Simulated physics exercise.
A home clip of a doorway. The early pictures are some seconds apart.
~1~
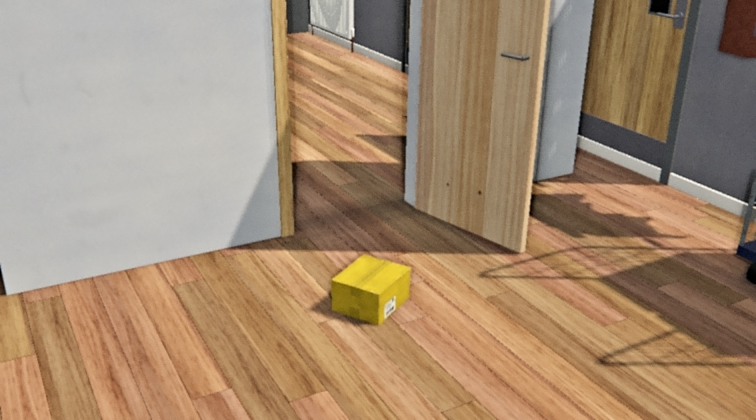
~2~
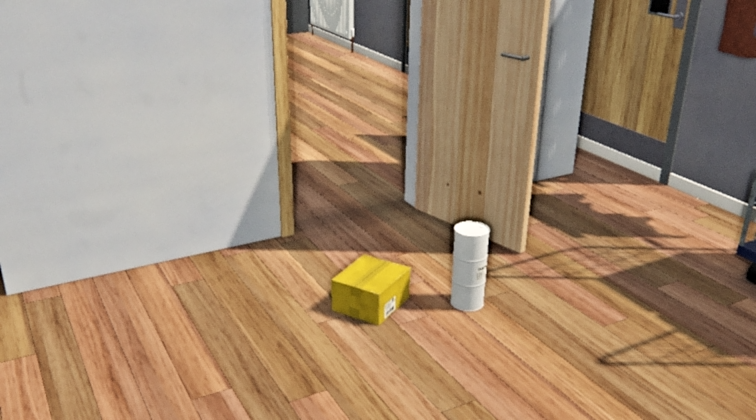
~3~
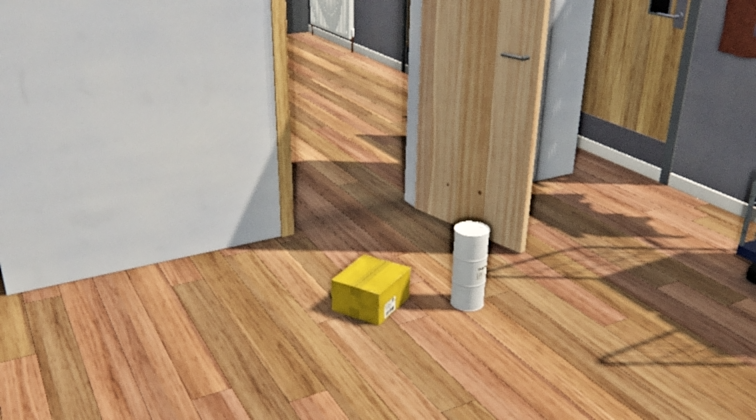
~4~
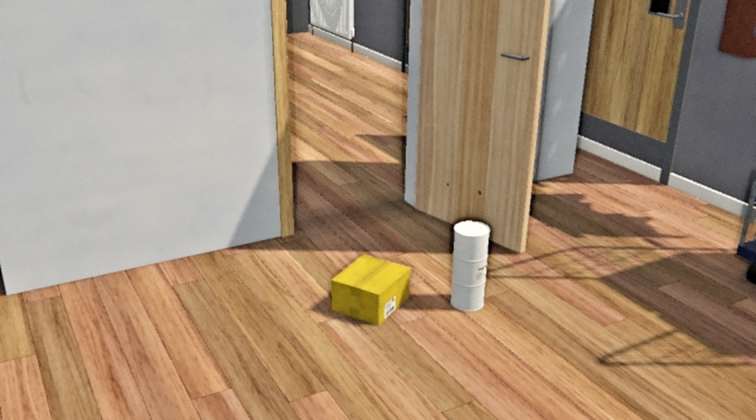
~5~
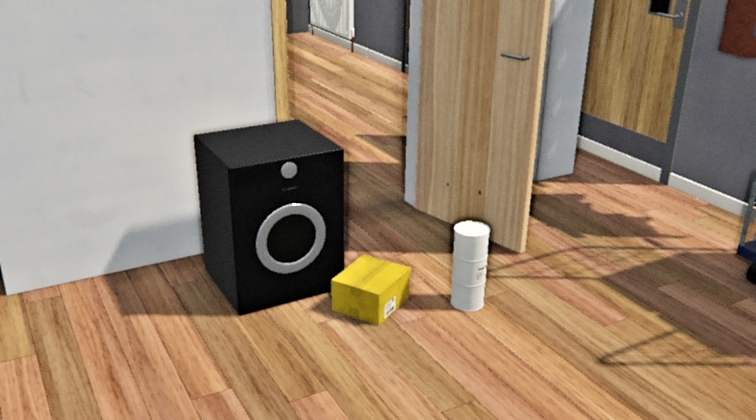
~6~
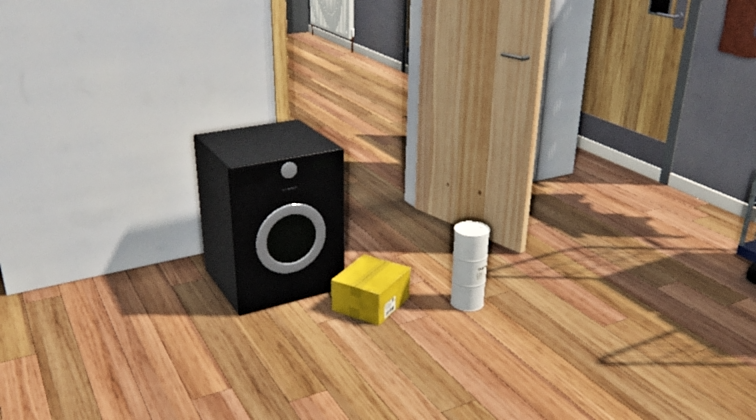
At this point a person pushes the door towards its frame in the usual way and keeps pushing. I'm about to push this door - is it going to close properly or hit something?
Result: Fully closed.
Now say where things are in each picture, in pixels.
The first picture shows door wide open and still; yellow parcel (371, 289).
The second picture shows door wide open and still; yellow parcel (371, 289); white canister (469, 266).
The third picture shows door wide open and still; yellow parcel (371, 289); white canister (469, 266).
The fourth picture shows door wide open and still; yellow parcel (371, 289); white canister (469, 266).
The fifth picture shows door wide open and still; yellow parcel (371, 289); white canister (469, 266).
The sixth picture shows door wide open and still; black appliance (270, 213); yellow parcel (371, 289).
Then, 0.90 s after the last picture, open by 89°.
Then, 1.70 s after the last picture, open by 62°.
Then, 2.40 s after the last picture, open by 36°.
Then, 3.00 s after the last picture, open by 13°.
At rest, open by 0°; all 3 in place. Seen from the same camera at the end, black appliance near (270, 213).
